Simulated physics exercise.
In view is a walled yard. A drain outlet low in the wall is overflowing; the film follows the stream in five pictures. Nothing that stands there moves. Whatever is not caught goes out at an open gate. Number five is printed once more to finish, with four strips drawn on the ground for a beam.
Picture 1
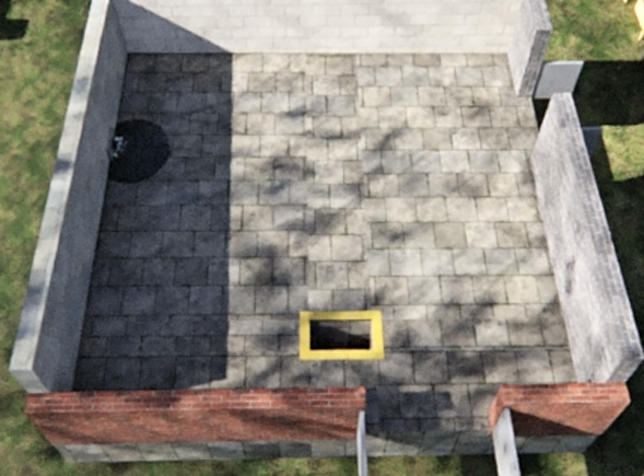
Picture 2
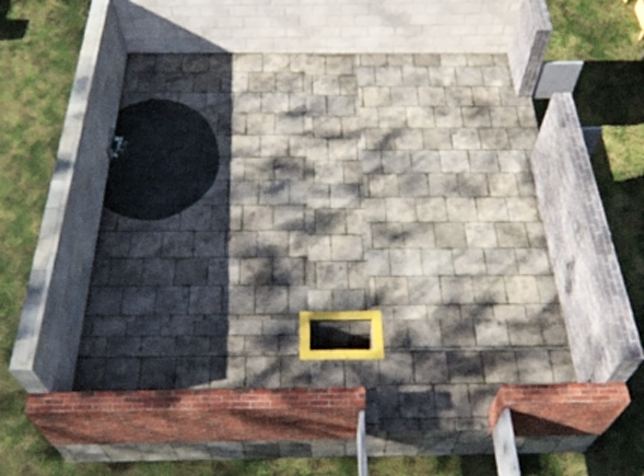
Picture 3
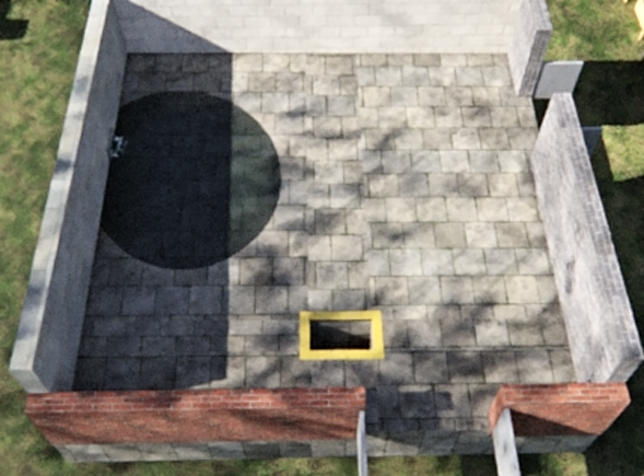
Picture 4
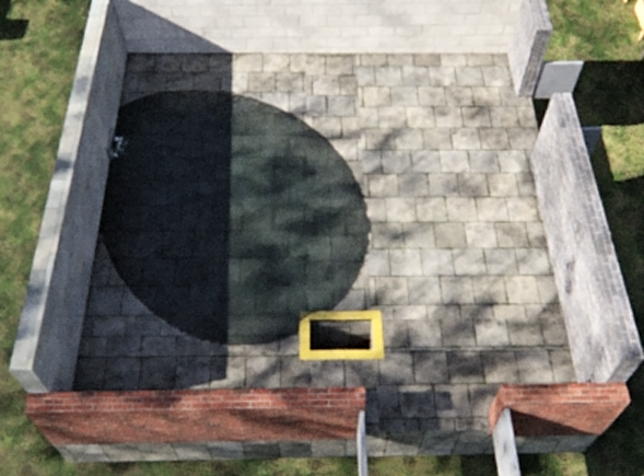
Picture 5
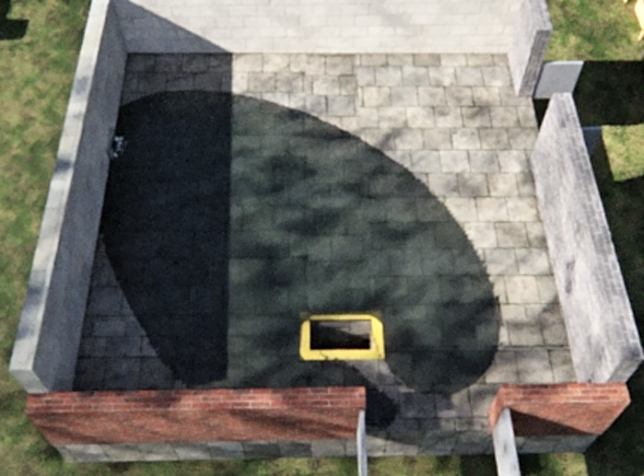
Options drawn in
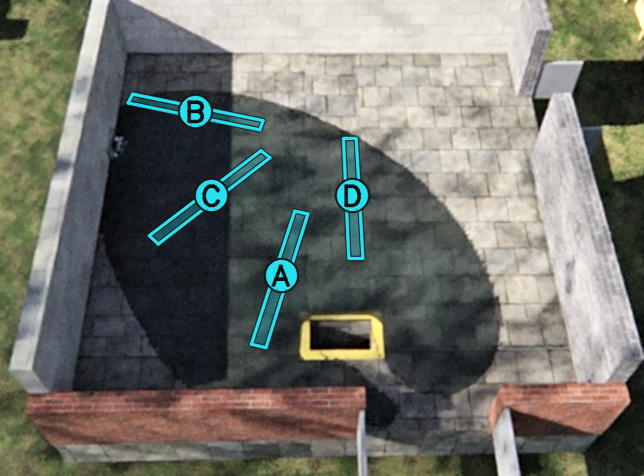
The video shows a paved, walled yard seen from above as a dark patch of water spreads from the left wall across the paving, growing toward the lower right until it surrounds a yellow-framed drain near the front brick wall.
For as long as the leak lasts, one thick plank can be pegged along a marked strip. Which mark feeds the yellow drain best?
Best: D.
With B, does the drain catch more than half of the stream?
No, it does not.
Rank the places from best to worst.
D, B, A, C.
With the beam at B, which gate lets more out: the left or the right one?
The left gate.
On the marked copy, A from (258, 345) to (301, 212); B from (130, 98) to (261, 125); C from (153, 239) to (265, 154); D from (355, 258) to (349, 138).
Choosing A, about 7 % of the stream runs into the yellow drain, about 90 % out by the gates.
Choosing B, about 31 % of the stream runs into the yellow drain, about 68 % out by the gates.
Choosing C, about 2 % of the stream runs into the yellow drain, about 96 % out by the gates.
Choosing D, about 57 % of the stream runs into the yellow drain, about 40 % out by the gates.
